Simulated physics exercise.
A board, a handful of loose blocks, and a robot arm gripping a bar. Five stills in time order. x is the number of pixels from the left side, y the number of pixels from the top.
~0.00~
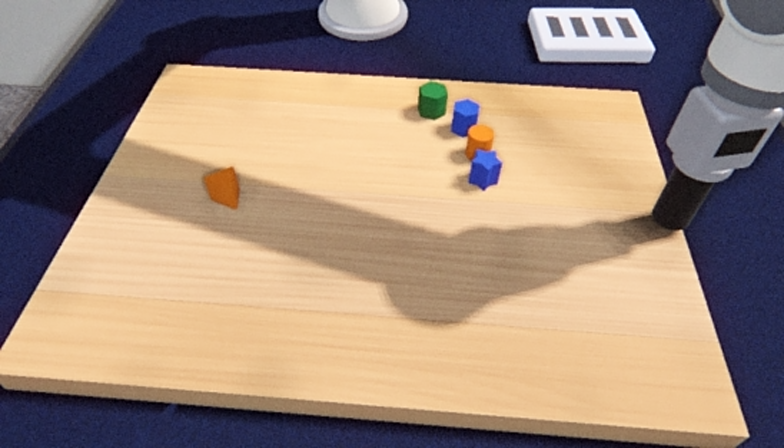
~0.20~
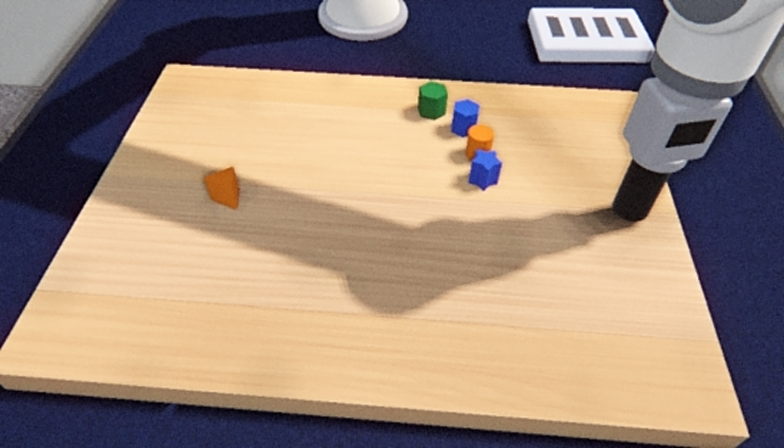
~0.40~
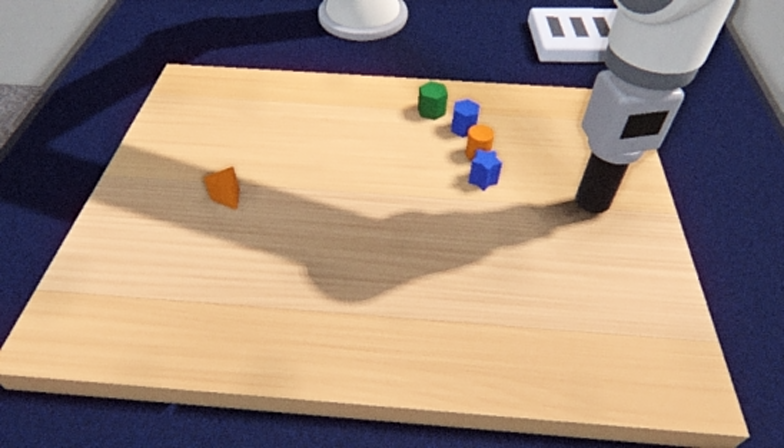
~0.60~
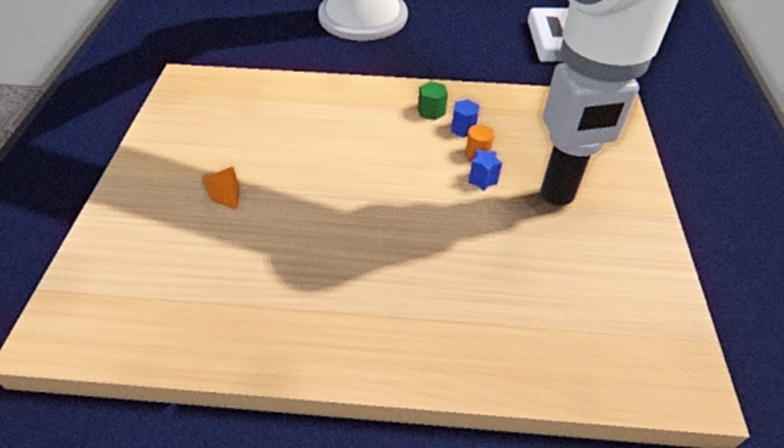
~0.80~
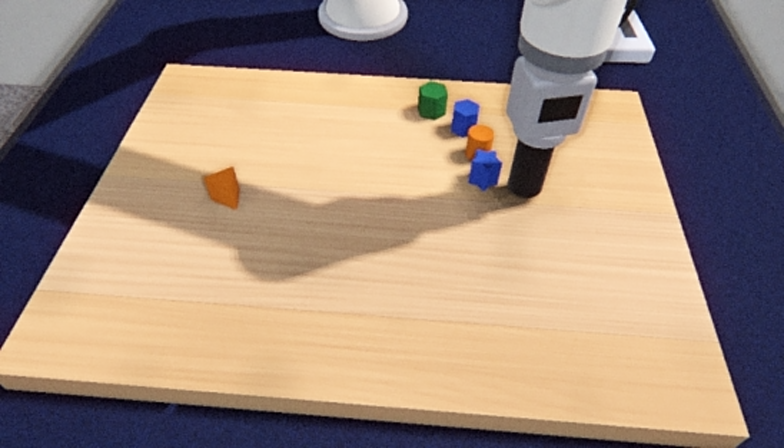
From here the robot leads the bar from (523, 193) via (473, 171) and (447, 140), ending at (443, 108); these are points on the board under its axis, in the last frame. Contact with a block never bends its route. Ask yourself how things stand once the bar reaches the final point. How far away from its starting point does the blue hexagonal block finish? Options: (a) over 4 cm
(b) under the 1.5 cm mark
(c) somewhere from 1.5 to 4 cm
c (somewhere from 1.5 to 4 cm)
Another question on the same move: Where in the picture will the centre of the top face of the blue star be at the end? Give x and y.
Its top centre lands on (434, 145).
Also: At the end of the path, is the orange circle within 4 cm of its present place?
I'd say yes.
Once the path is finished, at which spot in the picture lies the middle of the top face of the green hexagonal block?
So, by the moment the path ends, you'll find the top centre of the green hexagonal block at (423, 74).
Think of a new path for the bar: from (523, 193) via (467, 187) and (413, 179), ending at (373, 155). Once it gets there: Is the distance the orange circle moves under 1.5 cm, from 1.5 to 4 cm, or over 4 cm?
My estimate: Under 1.5 cm.
On the path given first. One third of the way, bar (474, 164); orange circle (480, 130); blue star (448, 148), turned 55° anticlockwise.
Two thirds of the way, bar (447, 133); blue hexagonal block (468, 105); orange circle (479, 121); blue star (434, 145), turned 90° anticlockwise.
At the end, bar (444, 101); green hexagonal block (423, 74), turned 15° anticlockwise; blue hexagonal block (475, 98), turned 45° clockwise; orange circle (479, 121); blue star (434, 145), turned 90° anticlockwise.
